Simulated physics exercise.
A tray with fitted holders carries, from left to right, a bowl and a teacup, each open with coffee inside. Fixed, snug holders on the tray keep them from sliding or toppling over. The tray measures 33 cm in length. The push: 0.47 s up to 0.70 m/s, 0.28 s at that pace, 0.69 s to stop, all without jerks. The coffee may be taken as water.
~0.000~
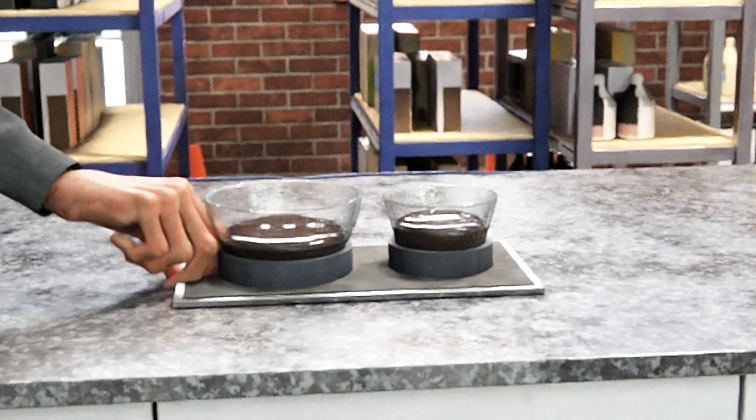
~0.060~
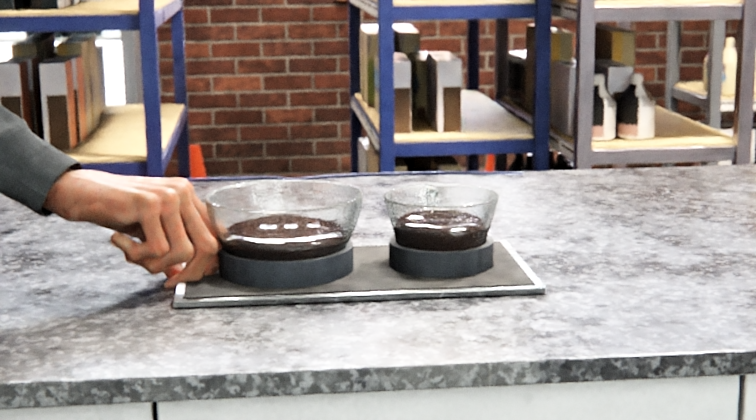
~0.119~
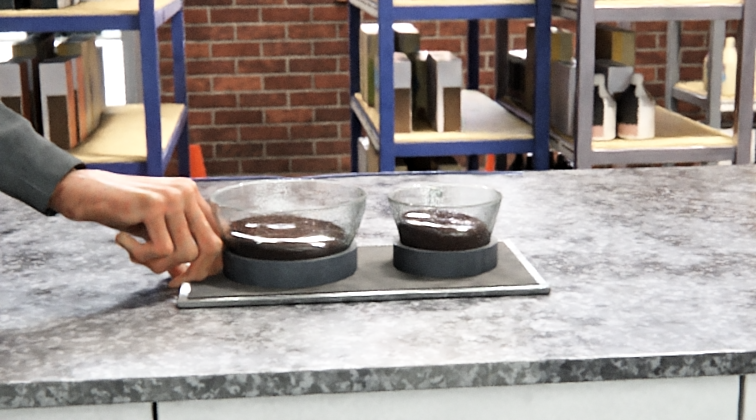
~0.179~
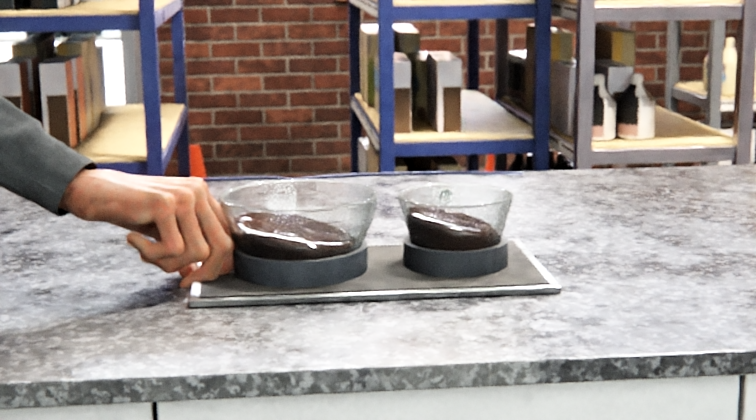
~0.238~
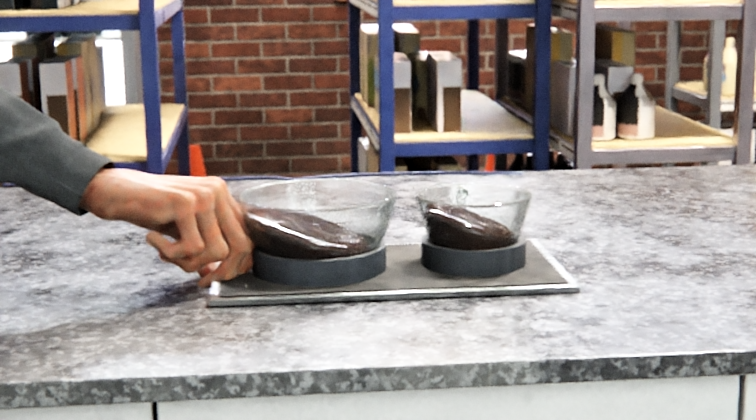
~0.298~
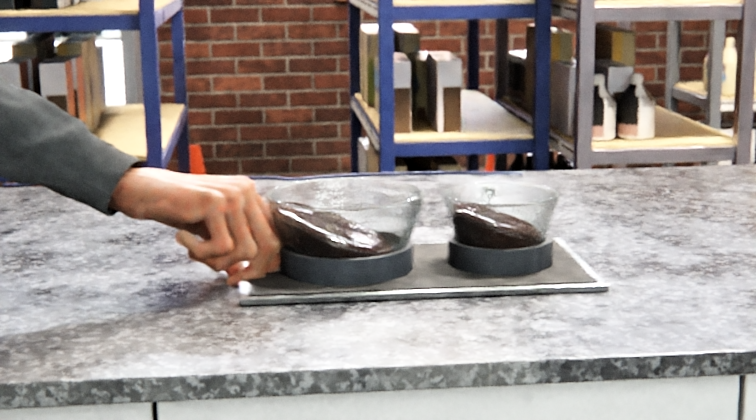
On a grey stone-patterned countertop, a hand pushes a tray rightward, the dark liquid in two glass bowls sloping up leftward.
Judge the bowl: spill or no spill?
No overflow.
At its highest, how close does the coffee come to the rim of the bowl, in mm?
Roughly 3 mm.
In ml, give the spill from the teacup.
Estimated volume: Some 0 ml.
Then, 0.64 s in, the tray moves at 0.70 m/s; losses from the left are 0, 0 ml.
Then, 0.99 s in, the tray moves at 0.51 m/s; losses from the left are 0, 0 ml.
Then, 1.34 s in, the tray moves at 0.04 m/s; losses from the left are 0, 0 ml.
Then, 1.69 s in, the tray moves at 0.00 m/s; losses from the left are 0, 0 ml.
Finally, losses from the left are 0, 0 ml.
